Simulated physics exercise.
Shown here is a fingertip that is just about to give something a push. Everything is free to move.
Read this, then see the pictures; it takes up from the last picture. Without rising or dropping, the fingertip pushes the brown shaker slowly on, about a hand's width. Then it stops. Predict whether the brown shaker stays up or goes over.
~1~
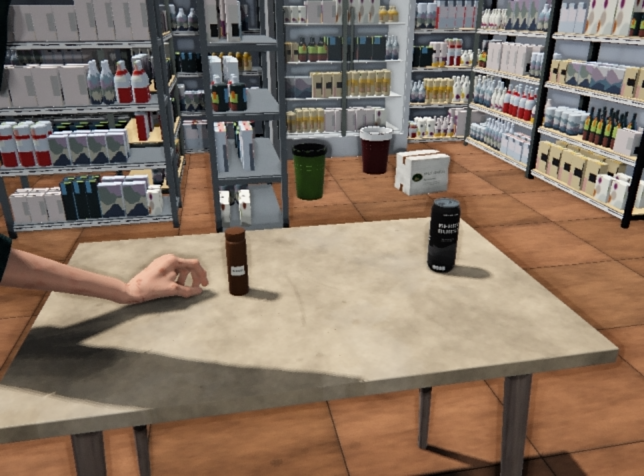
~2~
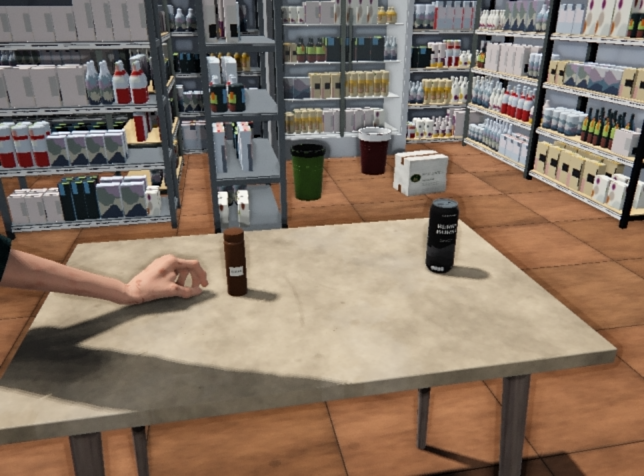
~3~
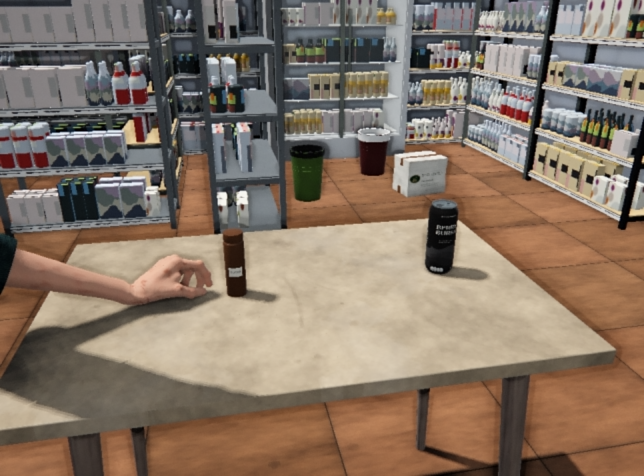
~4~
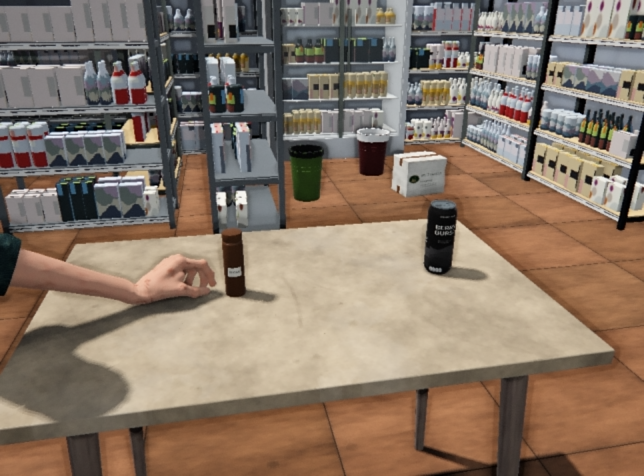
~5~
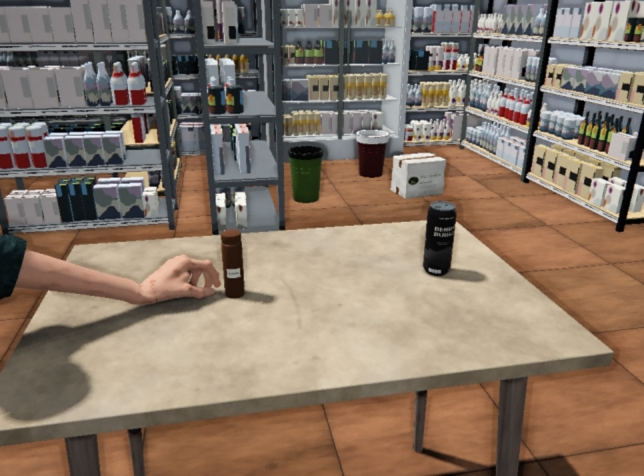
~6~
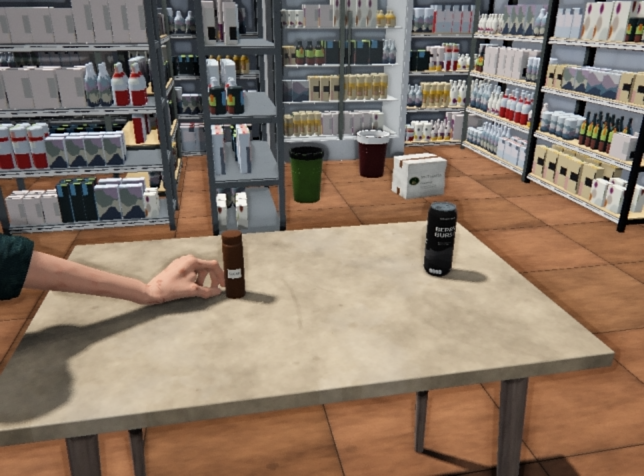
Most likely it stays erect.
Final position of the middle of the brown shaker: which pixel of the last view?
It ends up near (294, 260).
Then, 0.30 s later than the last frame, brown shaker moved about its own width near (247, 263).
Then, 0.60 s later than the last frame, brown shaker moved about its own width near (260, 262).
Then, 0.90 s later than the last frame, brown shaker moved well along near (274, 261).
Then, 1.30 s later than the last frame, brown shaker moved well along near (292, 260).
When it is over, moved from the start, brown shaker. End places, in pixels of the last picture, brown shaker near (294, 260).
